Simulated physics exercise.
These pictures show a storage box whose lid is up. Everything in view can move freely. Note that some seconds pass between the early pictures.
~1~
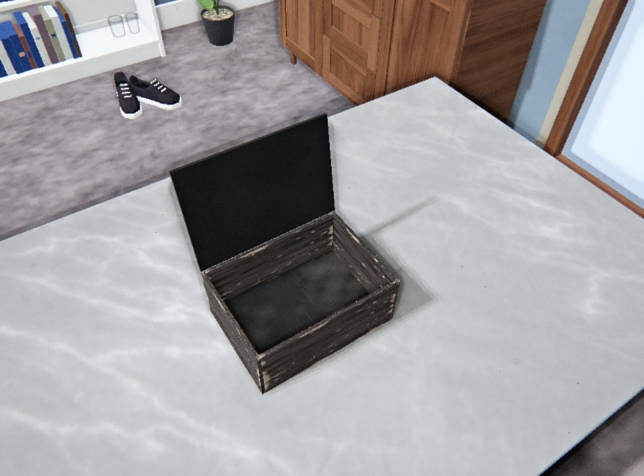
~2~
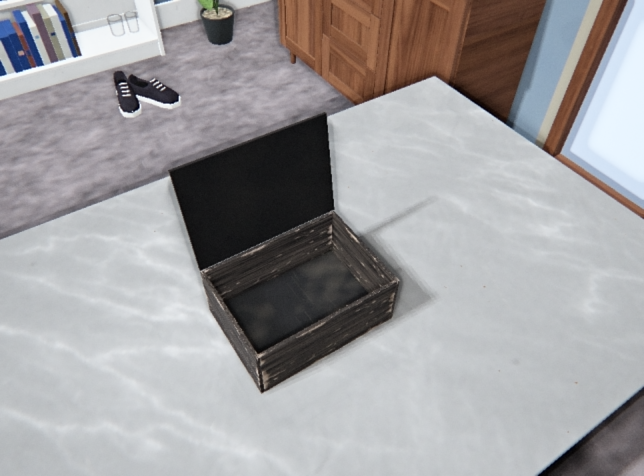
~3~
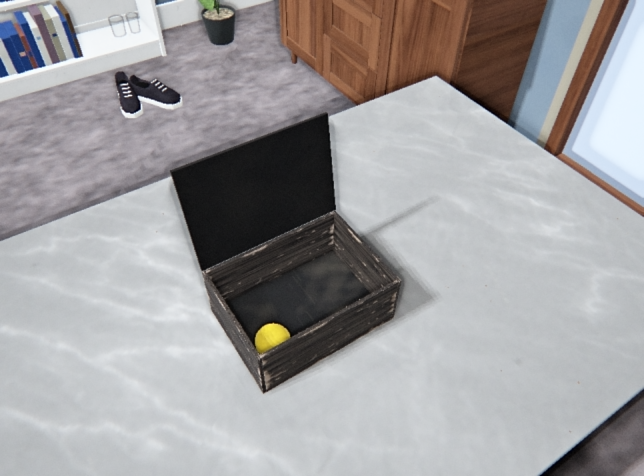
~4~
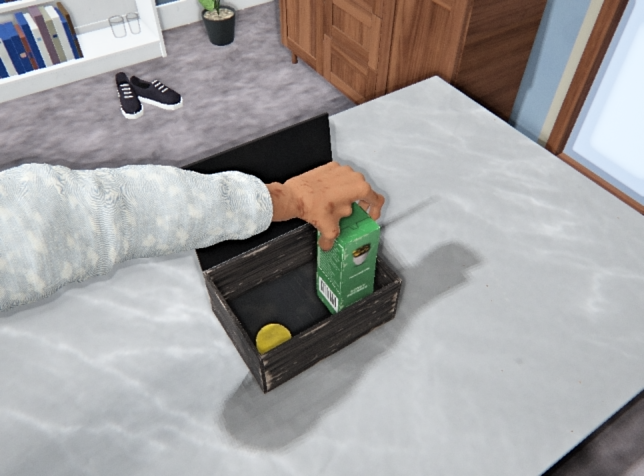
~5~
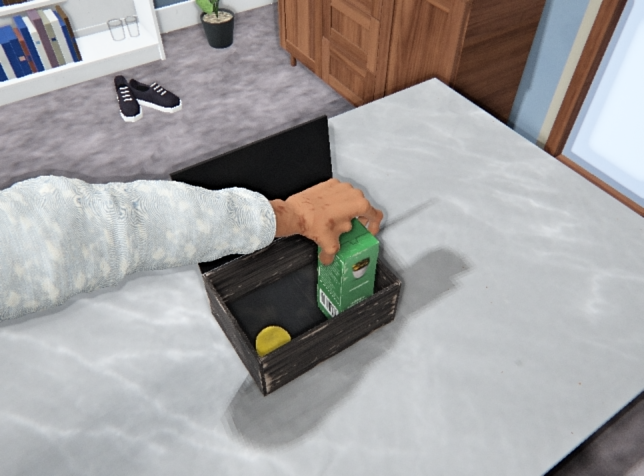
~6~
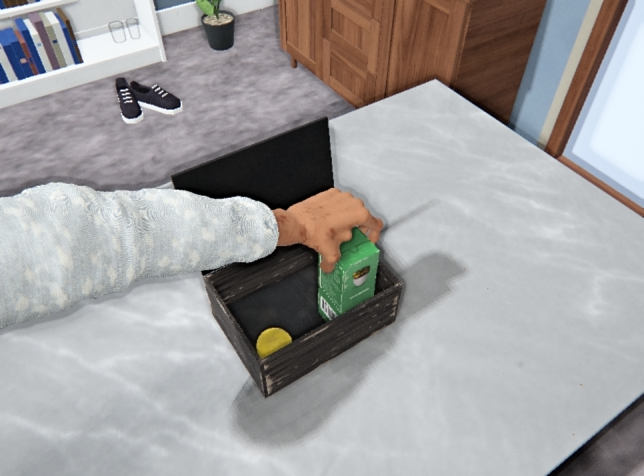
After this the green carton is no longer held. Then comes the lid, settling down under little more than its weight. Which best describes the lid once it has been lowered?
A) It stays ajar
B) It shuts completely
It stays ajar.
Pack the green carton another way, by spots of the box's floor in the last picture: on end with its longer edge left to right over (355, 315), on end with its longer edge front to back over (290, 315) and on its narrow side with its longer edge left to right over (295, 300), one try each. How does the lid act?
In case one it remains open, in case two it remains open and in case three it ends up closed.
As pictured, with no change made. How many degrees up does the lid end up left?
It stays some 45° above the rim.
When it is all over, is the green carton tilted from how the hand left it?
Looking at the last picture, it is left as set.
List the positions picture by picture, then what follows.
In the first picture, the last thing is not in view yet.
In the second picture, the last thing is not in view yet.
In the third picture, the last thing is not in view yet.
The fourth picture shows on its way; green carton (345, 264).
The fifth picture shows on its way; green carton (346, 277).
The sixth picture shows in place under the hand; green carton (346, 284).
Then, 1.40 s on from there, lid 72° above the rim.
Then, 2.30 s on from there, lid 44° above the rim.
In the end, lid 45° above the rim; both unmoved. At the end, from the last picture's camera, green carton near (345, 283).
